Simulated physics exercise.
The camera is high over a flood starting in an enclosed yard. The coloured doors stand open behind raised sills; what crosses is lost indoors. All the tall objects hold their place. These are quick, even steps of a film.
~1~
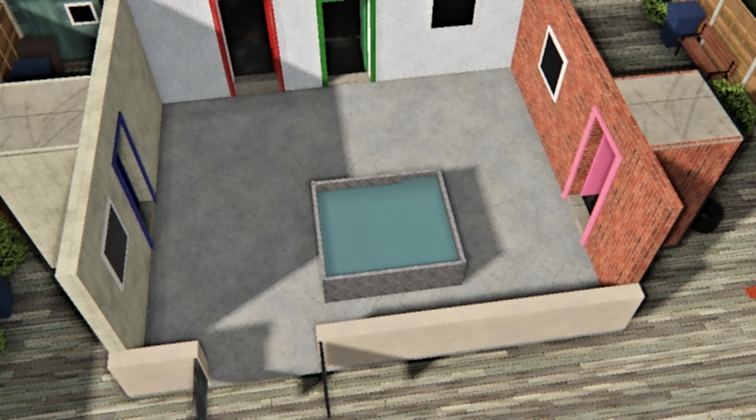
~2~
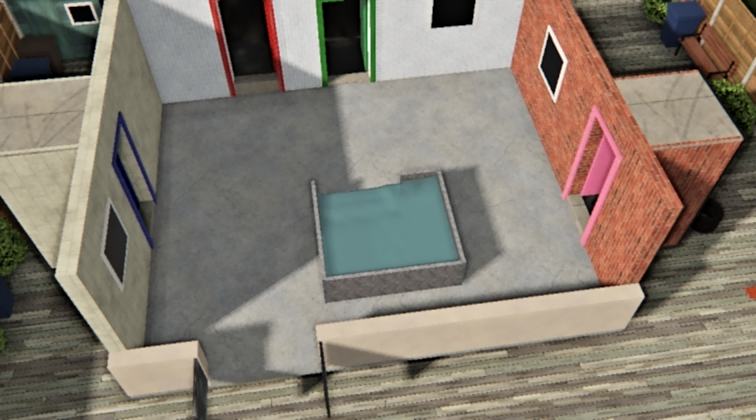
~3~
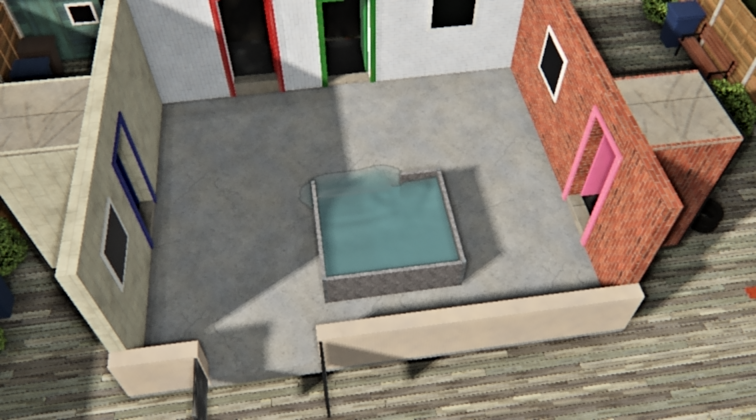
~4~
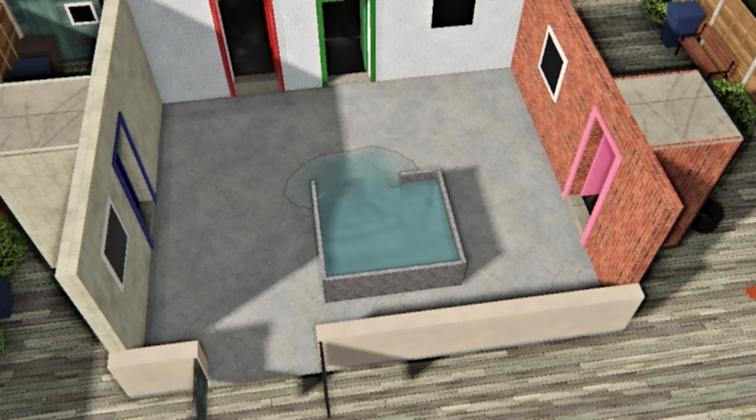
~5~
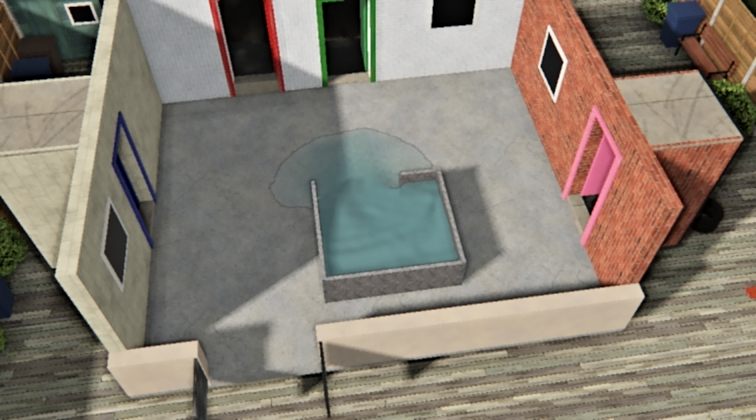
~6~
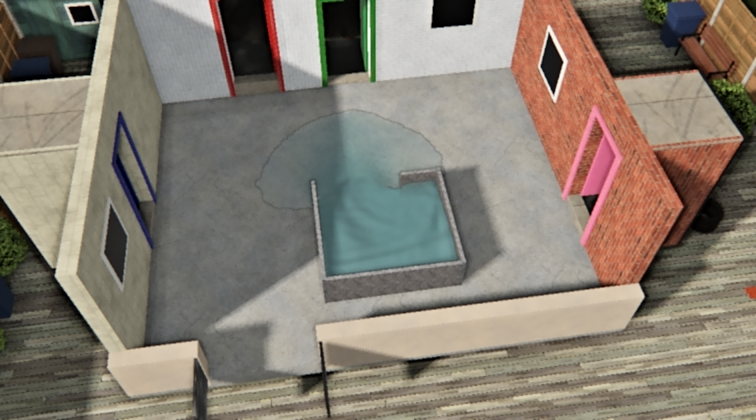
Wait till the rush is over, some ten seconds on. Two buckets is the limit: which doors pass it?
One by one: The red door admits no more than that; the blue door admits no more than that; the green door lets in a lot; the pink door admits no more than that.
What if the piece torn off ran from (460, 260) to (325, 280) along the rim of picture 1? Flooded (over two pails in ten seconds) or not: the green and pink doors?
Then: The green door is under; the pink door is under.
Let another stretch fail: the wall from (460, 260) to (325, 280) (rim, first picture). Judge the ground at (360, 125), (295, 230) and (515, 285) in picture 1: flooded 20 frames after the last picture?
One after the other: No water, not flooded, covered.
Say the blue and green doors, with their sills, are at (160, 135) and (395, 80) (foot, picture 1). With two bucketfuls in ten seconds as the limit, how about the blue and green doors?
In short: The blue door takes more, the green door is over.
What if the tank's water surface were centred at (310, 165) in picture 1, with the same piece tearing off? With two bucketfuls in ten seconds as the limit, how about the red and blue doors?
One by one: The red door passes that mark, the blue door keeps below it.
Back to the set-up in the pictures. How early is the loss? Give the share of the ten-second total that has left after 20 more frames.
Close to 50 %.
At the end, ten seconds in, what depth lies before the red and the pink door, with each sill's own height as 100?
In turn 20 and 10 per cent.
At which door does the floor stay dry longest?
I say the pink one.
A moment on, water covers 25 % of the floor; the red door wet at the sill, nothing in, the blue door not reached, the green door over two buckets in, the pink door not reached.
Next, water covers 35 % of the floor; the red door wet at the sill, nothing in, the blue door not reached, the green door far over two buckets in, the pink door not reached.
Then, water covers 40 % of the floor; the red door wet at the sill, nothing in, the blue door not reached, the green door far over two buckets in, the pink door not reached.
Later, water covers 75 % of the floor; the red door wet at the sill, nothing in, the blue door wet at the sill, nothing in, the green door far over two buckets in, the pink door wet at the sill, nothing in.
In the end, water covers 95 % of the floor; the red door wet at the sill, nothing in, the blue door wet at the sill, nothing in, the green door far over two buckets in, the pink door wet at the sill, nothing in.
